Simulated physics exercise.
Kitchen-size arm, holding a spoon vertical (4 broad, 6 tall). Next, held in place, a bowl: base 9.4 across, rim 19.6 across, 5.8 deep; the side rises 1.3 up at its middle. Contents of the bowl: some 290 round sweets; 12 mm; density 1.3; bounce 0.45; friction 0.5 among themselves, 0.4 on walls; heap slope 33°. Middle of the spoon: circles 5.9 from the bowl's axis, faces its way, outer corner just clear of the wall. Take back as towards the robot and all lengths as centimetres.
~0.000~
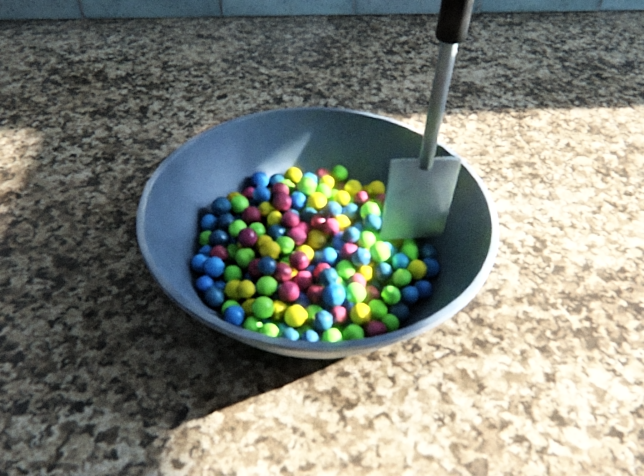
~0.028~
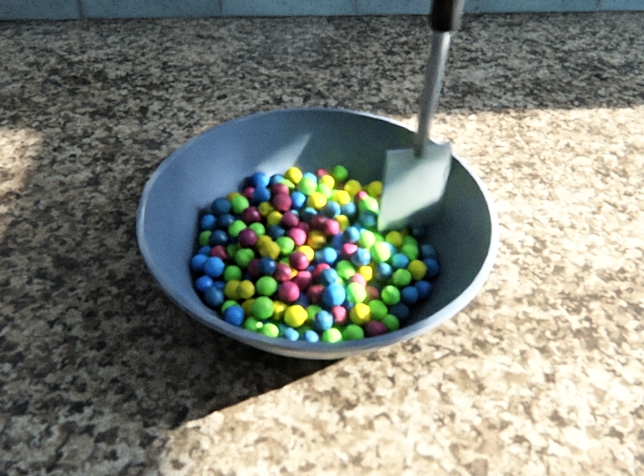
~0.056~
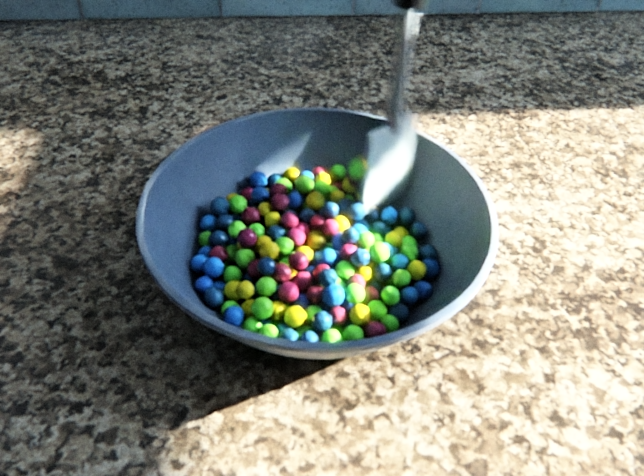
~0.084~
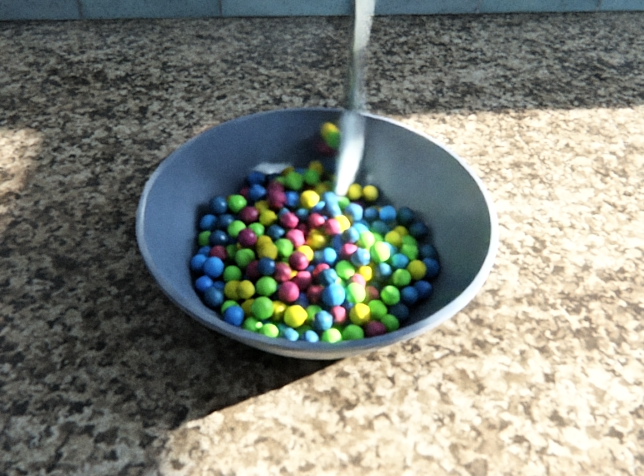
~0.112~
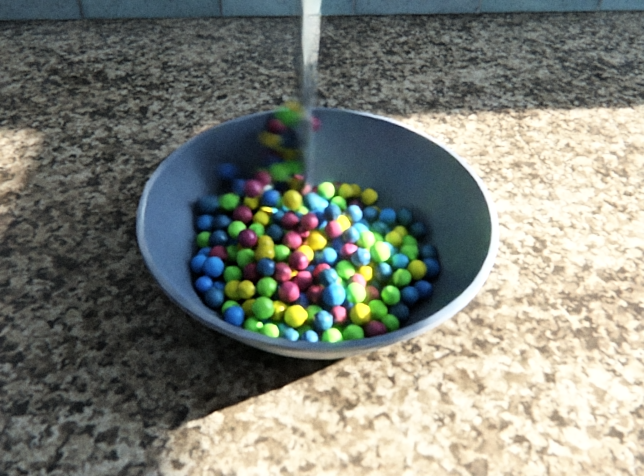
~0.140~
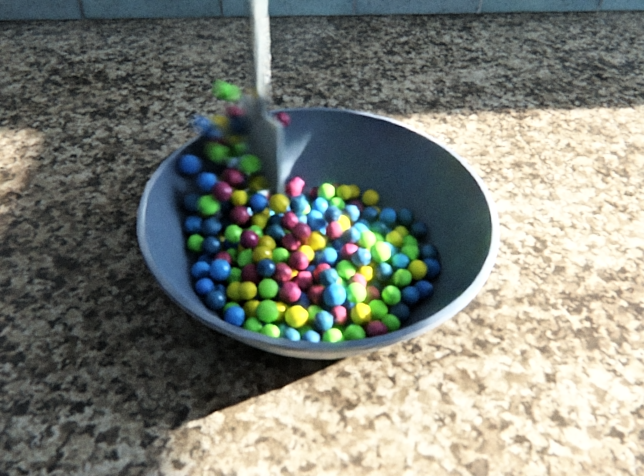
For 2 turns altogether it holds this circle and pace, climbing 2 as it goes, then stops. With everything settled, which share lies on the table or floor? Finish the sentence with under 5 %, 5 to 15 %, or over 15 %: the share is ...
The share is over 15 %.
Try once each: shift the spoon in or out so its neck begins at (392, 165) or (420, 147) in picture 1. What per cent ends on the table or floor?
25 and 30 %.
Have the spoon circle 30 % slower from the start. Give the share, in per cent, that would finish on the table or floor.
Estimated share: About 10 per cent.
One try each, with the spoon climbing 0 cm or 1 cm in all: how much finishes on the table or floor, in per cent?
40 % and 25 %.
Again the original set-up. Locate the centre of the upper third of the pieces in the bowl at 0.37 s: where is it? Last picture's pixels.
Around pixel (401, 229).
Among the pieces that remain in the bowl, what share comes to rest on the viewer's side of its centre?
Close to 45 in a hundred.
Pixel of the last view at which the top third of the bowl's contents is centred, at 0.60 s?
The centre is roughly (340, 231).
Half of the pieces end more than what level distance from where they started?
Something like 3 centimetres, give or take.
By 0.37 s, 352° round, highest piece 10 above the table; 249 in the bowl, 20 on the table or floor, 22 in flight or on the tool.
By 0.60 s, 224° round, highest piece 6 above the table; 229 in the bowl, 61 on the table or floor, 1 in flight or on the tool.
By 0.91 s, 0° round, highest piece 4 above the table; 229 in the bowl, 62 on the table or floor.
By 1.61 s, 0° round, highest piece 4 above the table; 229 in the bowl, 62 on the table or floor.
Final count, 229 in the bowl, 62 on the table or floor. That is 21 % on the table or floor.
